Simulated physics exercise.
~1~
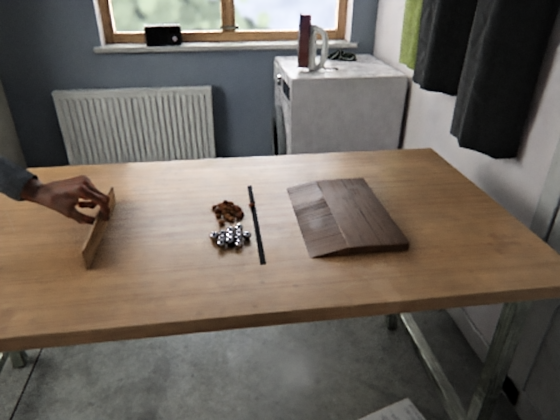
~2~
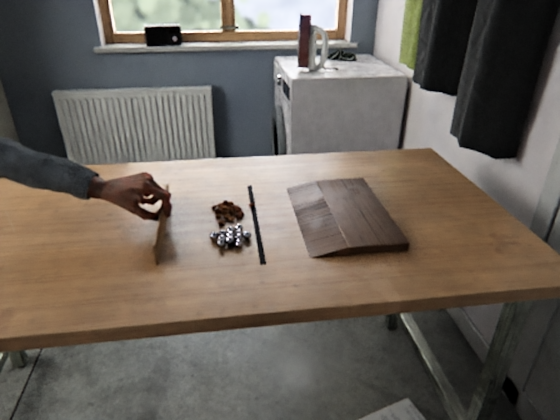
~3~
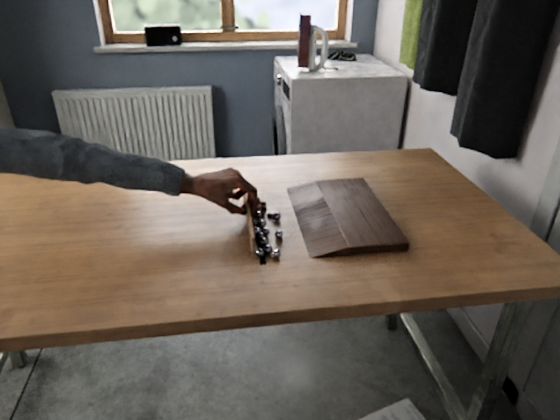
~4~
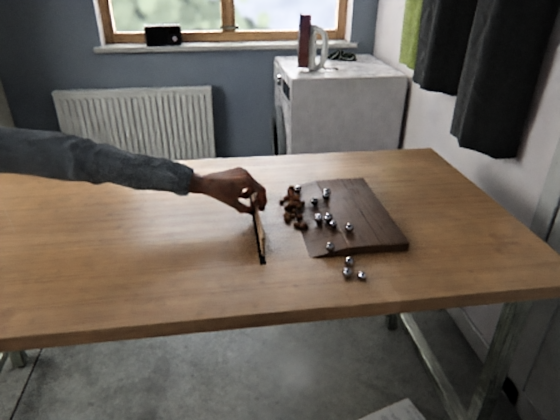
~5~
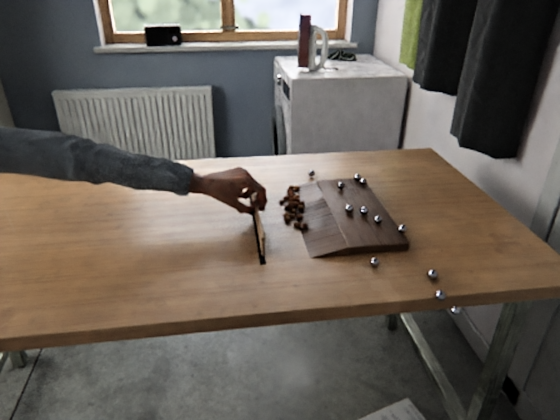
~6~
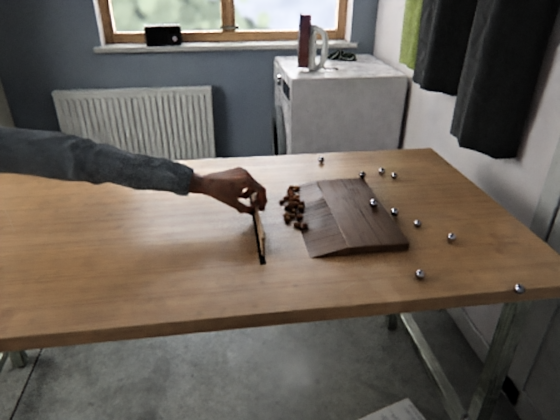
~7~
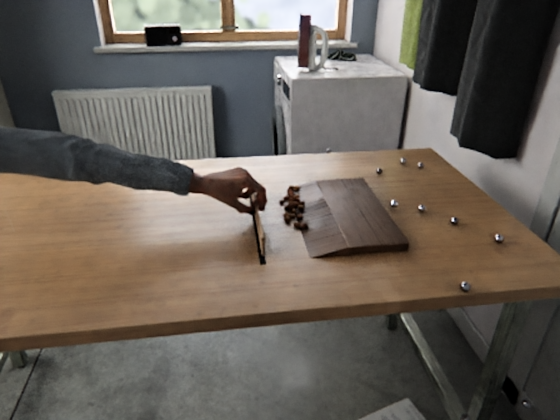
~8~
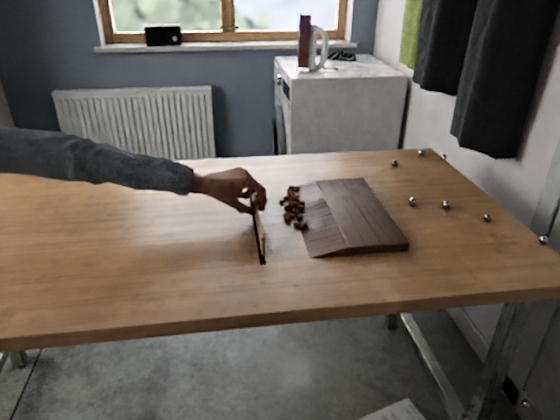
A hand sweeps two piles toward a ramp; silver balls roll over, brown bits stay behind.
